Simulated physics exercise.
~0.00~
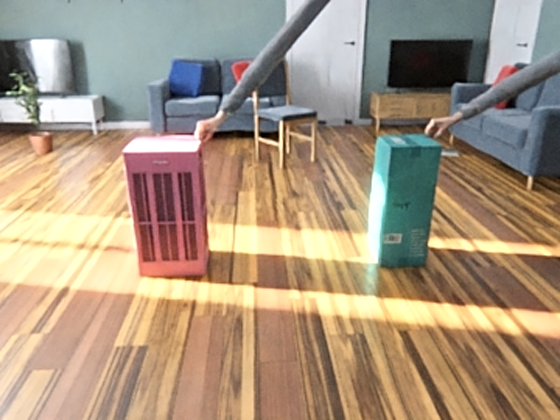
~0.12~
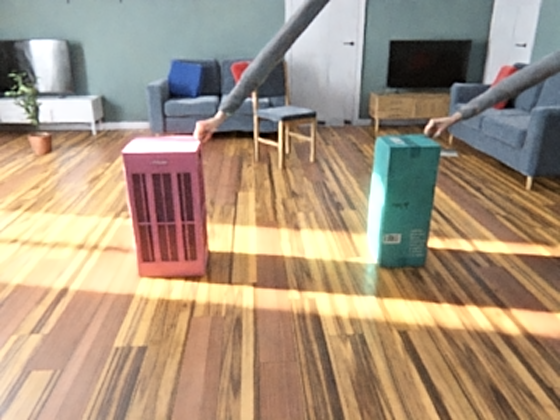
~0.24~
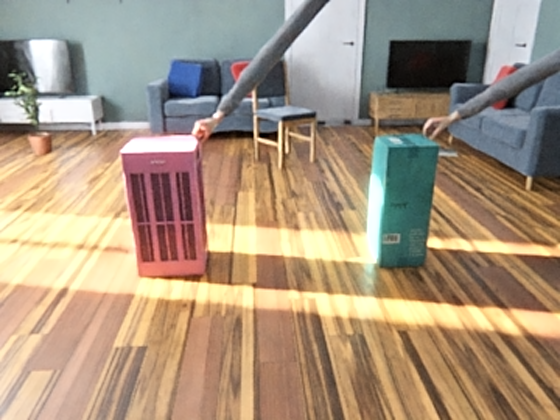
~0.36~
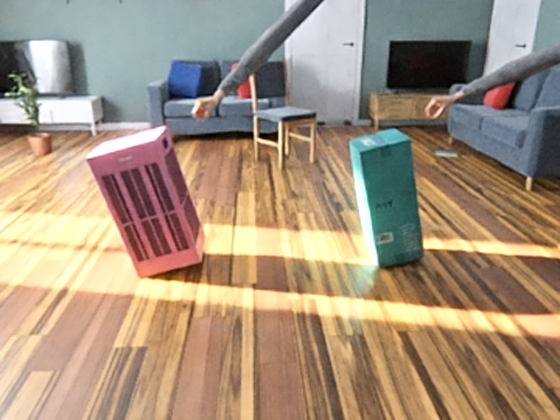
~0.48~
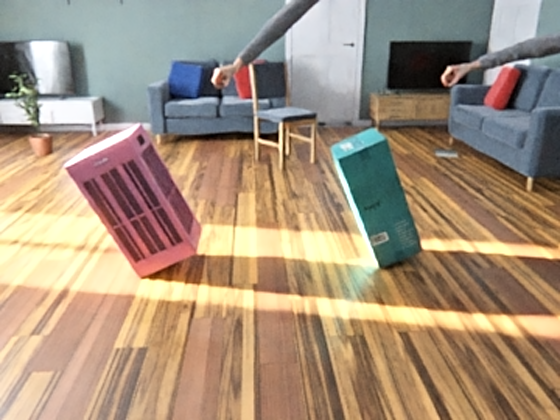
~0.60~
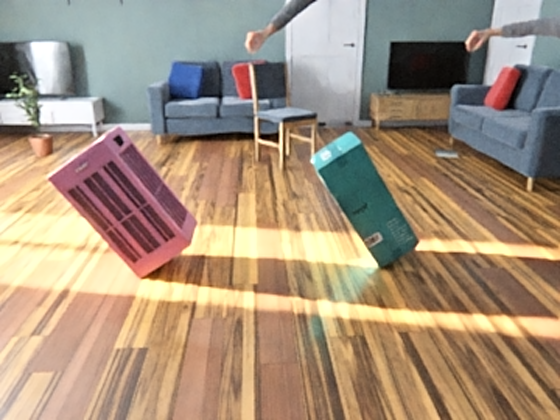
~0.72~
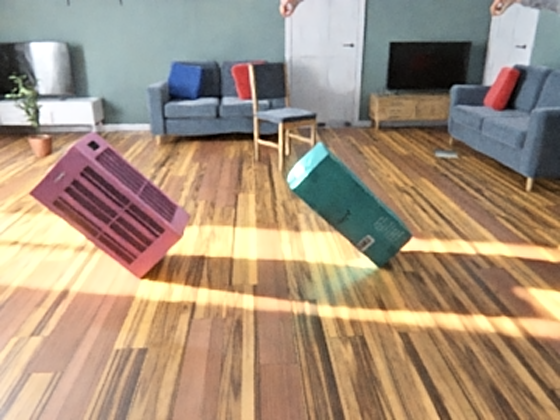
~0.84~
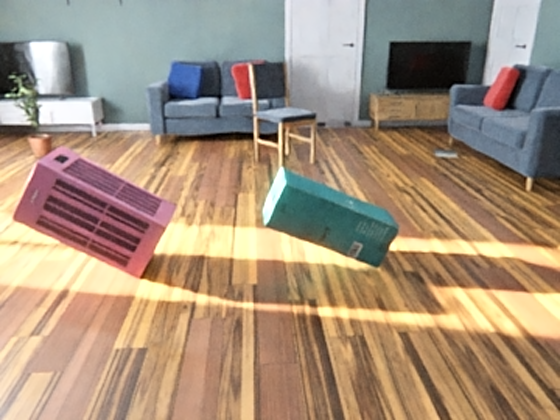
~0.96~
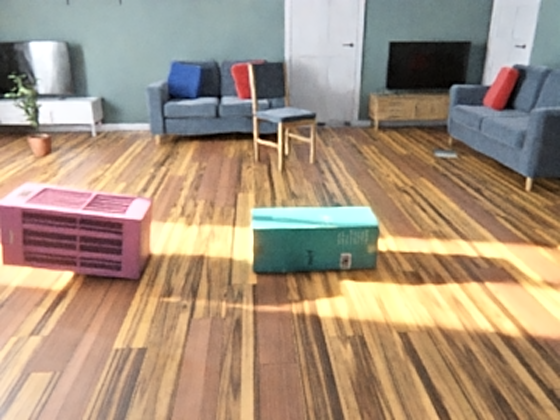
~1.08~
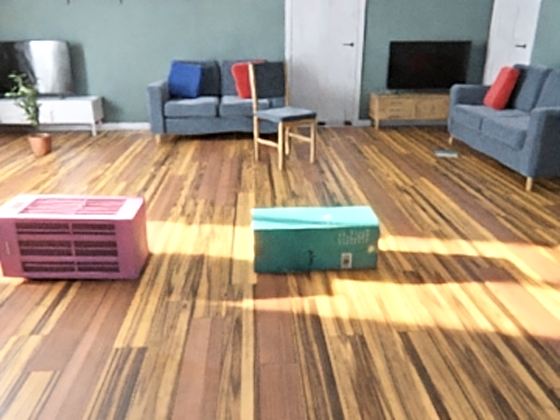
The clip opens on a sunlit wooden floor in a living room, where a pink crate and a turquoise parcel stand upright, side by side, each with a hand at its top. Both tall boxes then tip to the left as the hands let go and draw back toward the upper right. With nobody touching them, they lean further and further, staying nearly matched in their tilt. The turquoise parcel gets slightly ahead near the floor. Both finish toppled on their sides, lying still in front of the sofas and chair.
